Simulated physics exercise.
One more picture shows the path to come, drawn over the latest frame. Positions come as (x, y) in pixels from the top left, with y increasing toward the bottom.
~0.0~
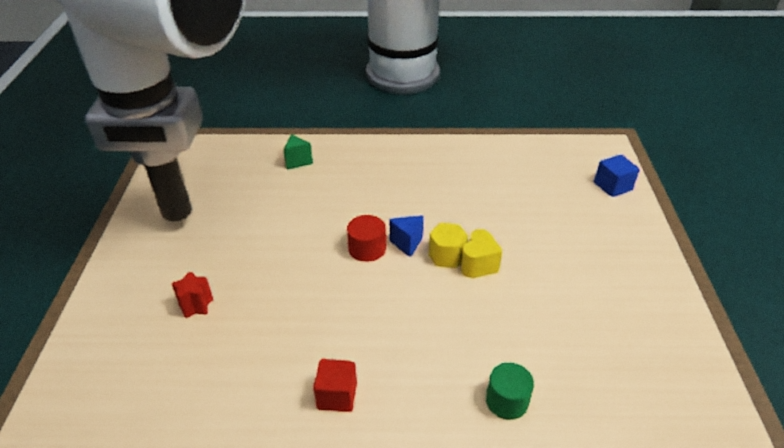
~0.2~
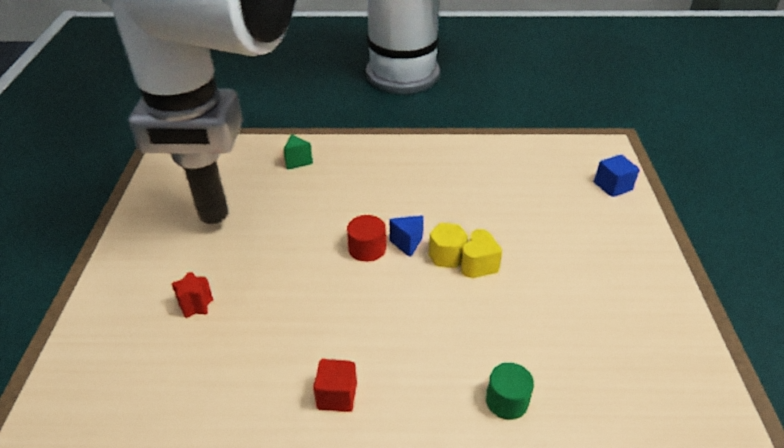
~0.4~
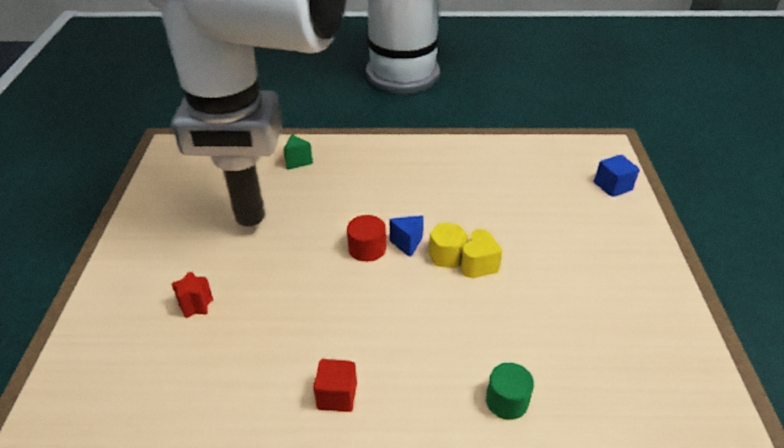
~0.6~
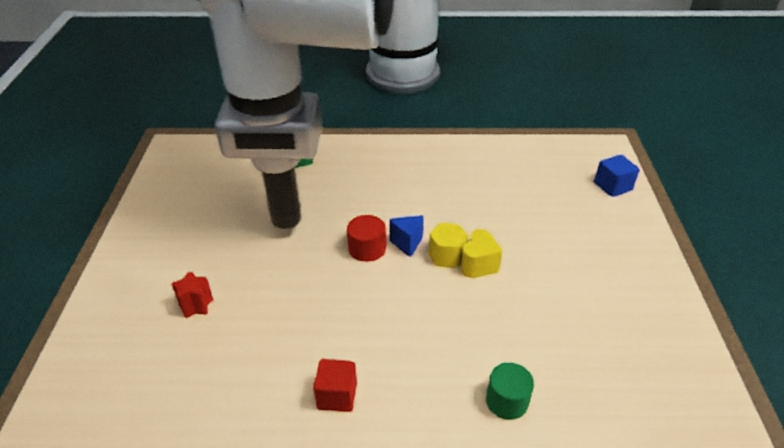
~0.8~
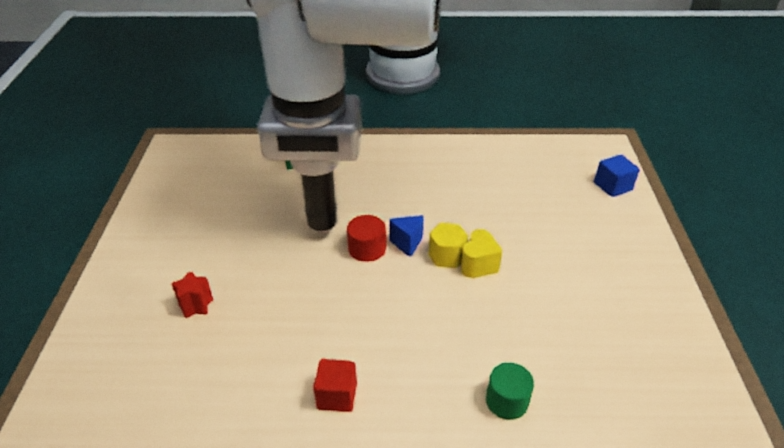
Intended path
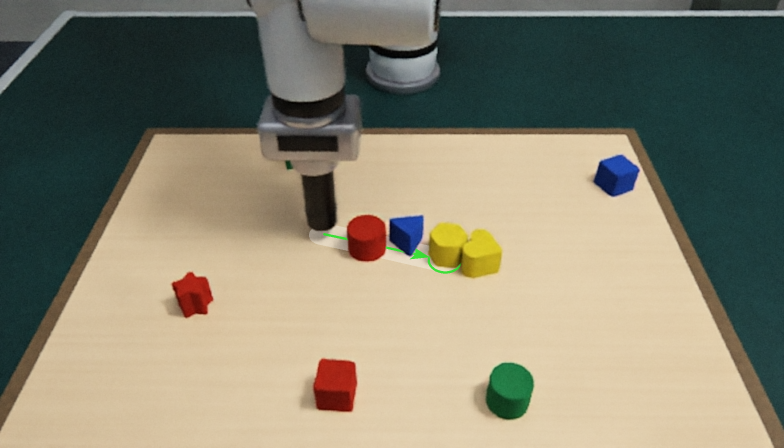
A robot arm moves its black stick rightward across the board toward the red circular block.
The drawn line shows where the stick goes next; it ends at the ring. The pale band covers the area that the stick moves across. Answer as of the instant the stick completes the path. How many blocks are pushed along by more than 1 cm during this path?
Three or more shift.
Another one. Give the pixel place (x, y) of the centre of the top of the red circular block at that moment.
It sits at (445, 266).
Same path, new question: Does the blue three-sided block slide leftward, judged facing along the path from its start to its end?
Yes, that is how it ends up.
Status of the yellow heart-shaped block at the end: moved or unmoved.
The push reaches it.
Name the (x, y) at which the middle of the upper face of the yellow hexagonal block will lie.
About (480, 236).
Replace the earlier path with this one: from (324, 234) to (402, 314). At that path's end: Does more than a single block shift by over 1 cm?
No, that is not how it ends up.
The line goes straight from (324, 234) to (445, 261).
What follows on the original path. One third of the way, stick at (363, 231); red circular block at (391, 235); blue three-sided block at (414, 221).
Two thirds of the way, stick at (405, 240); red circular block at (424, 252); blue three-sided block at (425, 219).
At the end, stick at (445, 249); red circular block at (445, 266); blue three-sided block at (437, 217), turned 30° anticlockwise; yellow hexagonal block at (480, 236), turned 30° anticlockwise; yellow heart-shaped block at (510, 248).
